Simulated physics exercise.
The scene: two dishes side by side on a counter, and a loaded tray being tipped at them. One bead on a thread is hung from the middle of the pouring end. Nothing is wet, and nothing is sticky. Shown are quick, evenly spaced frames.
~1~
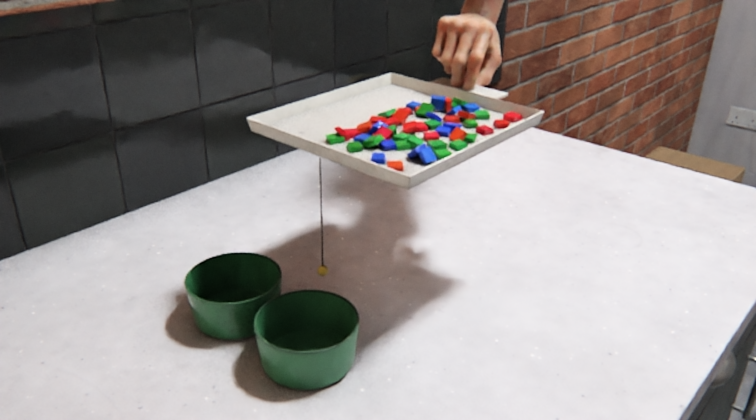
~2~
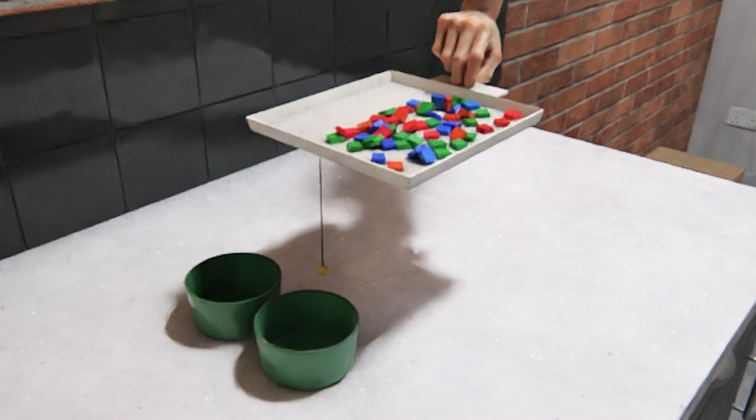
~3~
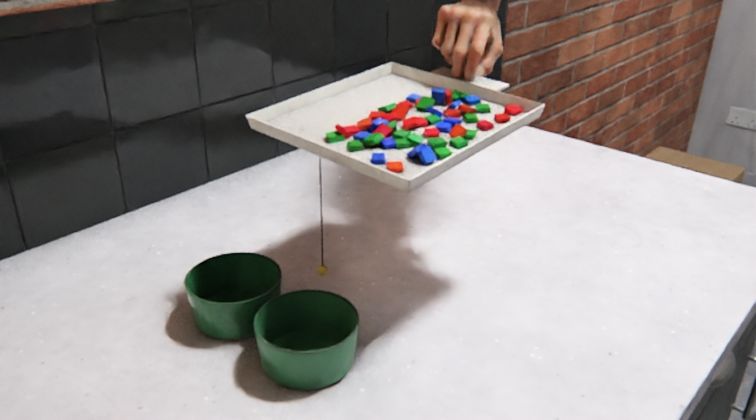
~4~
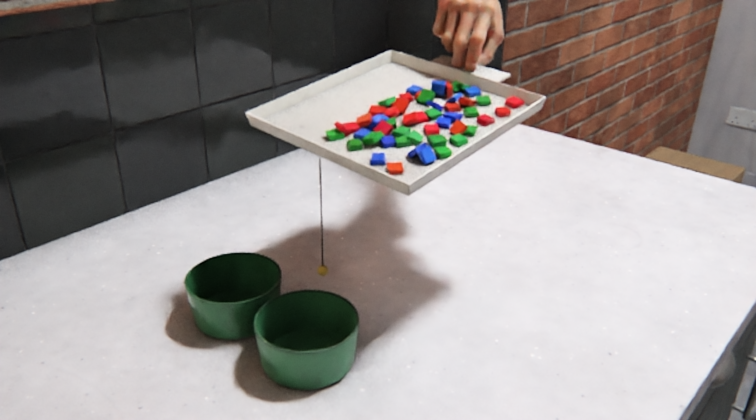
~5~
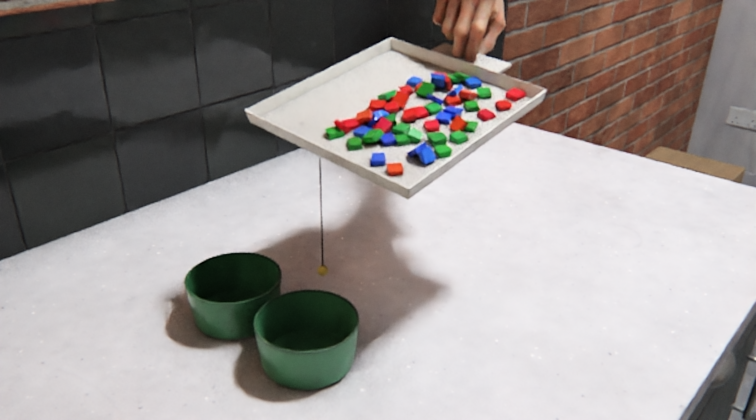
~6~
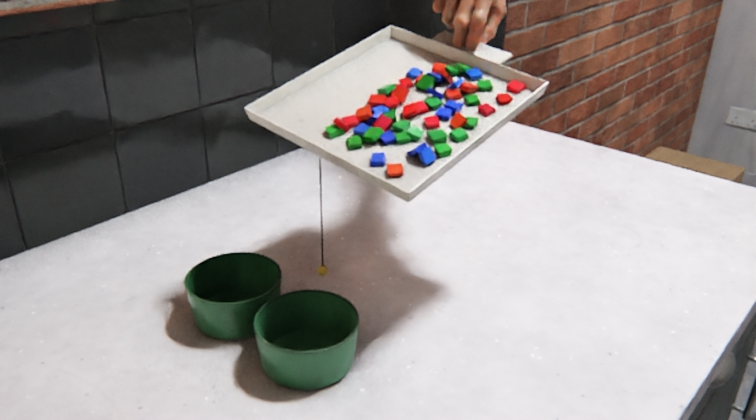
A pale square tray of red, green and blue pieces is held by a hand at its far edge, above a light counter seen from slightly above, with dark tiles behind and brick at right. Two green bowls sit side by side at lower left, near a small yellow bead hanging on a thread. The hand gradually raises the tray's far side, tilting it toward the near right corner, while the camera stays still.
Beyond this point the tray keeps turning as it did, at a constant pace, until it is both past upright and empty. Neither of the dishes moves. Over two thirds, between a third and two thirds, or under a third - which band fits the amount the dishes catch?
The band is under a third.
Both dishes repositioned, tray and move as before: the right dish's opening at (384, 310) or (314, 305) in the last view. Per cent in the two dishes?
Close to 90 in a hundred, then close to 20 in a hundred.
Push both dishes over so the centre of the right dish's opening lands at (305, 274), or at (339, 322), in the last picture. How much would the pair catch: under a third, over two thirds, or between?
For the first try it's less than a third, and for the second it's in the middle band.
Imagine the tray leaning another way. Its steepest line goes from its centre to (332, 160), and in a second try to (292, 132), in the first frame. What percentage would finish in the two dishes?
The share is 70 per cent in the first and 10 per cent in the second.
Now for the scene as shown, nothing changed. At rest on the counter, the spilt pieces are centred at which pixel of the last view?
Centre at rest: About (396, 364).
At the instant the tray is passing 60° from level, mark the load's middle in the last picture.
The load is centred about (411, 141).
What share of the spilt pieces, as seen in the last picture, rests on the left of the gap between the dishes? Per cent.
It works out to some 0 per cent.
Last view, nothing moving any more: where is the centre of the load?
Roughly pixel (393, 365).
Soon after the last picture, tray tipped steeply; nearly all on the tray; a small part in the air.
A little later, tray tipped past a quarter turn; about half on the tray; about a quarter outside both; about a quarter in the air.
Later still, tray tipped past a quarter turn; a small part in the right dish; nearly all outside both.
At rest, tray tipped past a quarter turn; a small part in the right dish; none in the left dish; nearly all outside both.
